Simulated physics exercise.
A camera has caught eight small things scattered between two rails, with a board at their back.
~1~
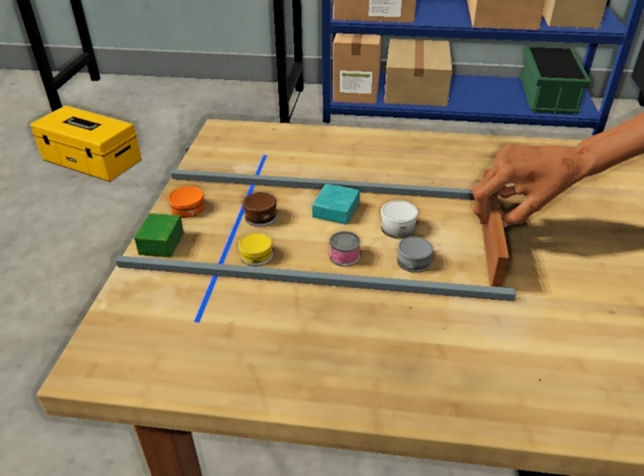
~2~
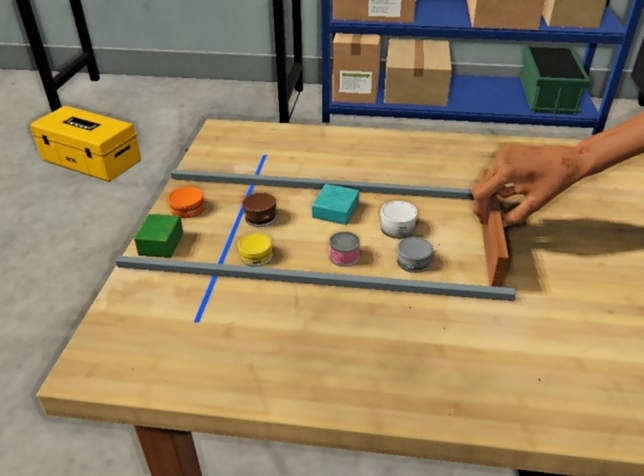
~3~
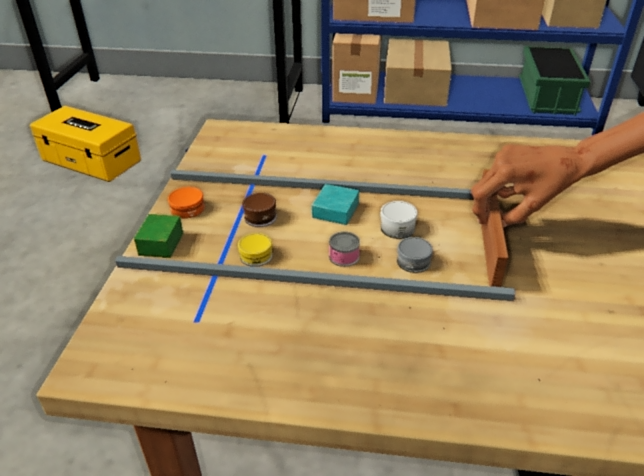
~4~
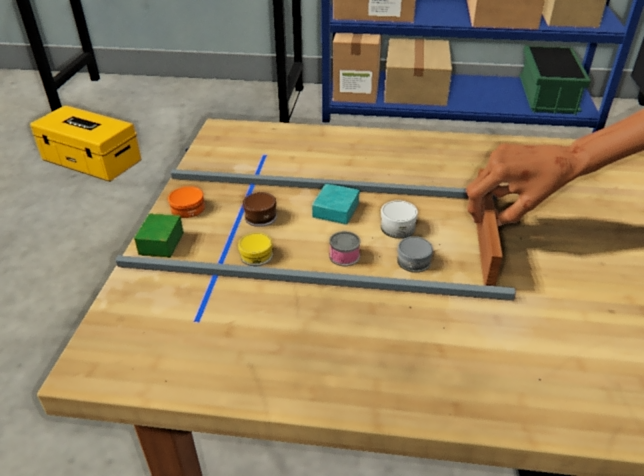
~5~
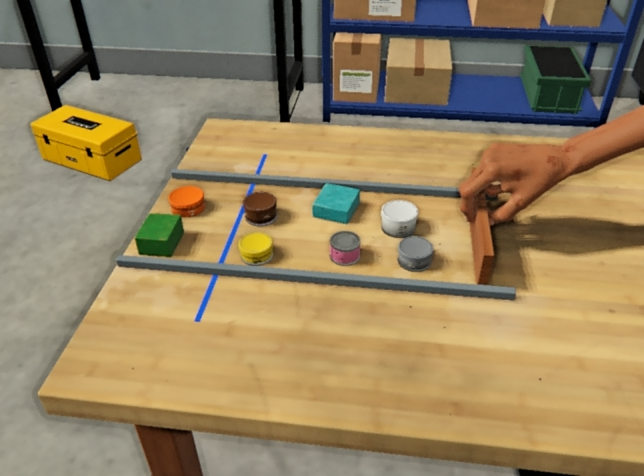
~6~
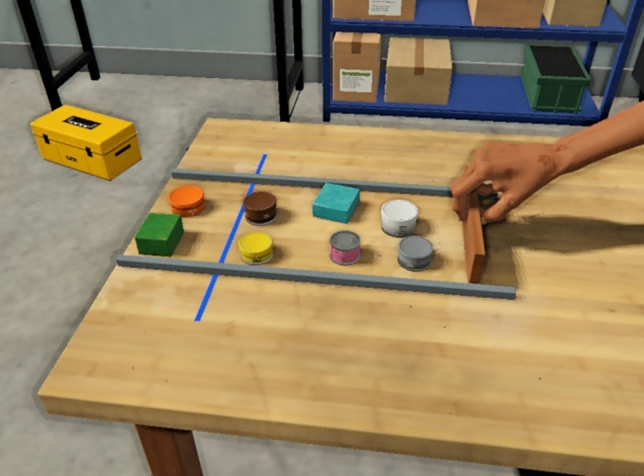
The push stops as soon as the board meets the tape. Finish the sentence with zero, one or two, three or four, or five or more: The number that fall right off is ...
The number that fall right off is zero.
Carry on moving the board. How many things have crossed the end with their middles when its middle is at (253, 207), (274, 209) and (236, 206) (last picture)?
0, 0 and 0.
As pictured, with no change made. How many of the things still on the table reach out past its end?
Count of overhanging things: 1.
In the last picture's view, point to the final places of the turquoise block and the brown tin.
In the last picture the turquoise block sits at (224, 189) while the brown tin sits at (190, 206).
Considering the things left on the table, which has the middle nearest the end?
Orange tub.
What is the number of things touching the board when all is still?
In contact: 3.
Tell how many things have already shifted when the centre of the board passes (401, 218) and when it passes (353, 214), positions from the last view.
Counts: 2 / 4.
A little later, none off yet; green block at rest near (160, 234); orange tub at rest near (187, 202); brown tin at rest near (260, 209).
Next, none off yet; green block at rest near (160, 234); orange tub at rest near (187, 202); brown tin shifted about its own width near (226, 209).
When it is over, the number that fall off is zero.
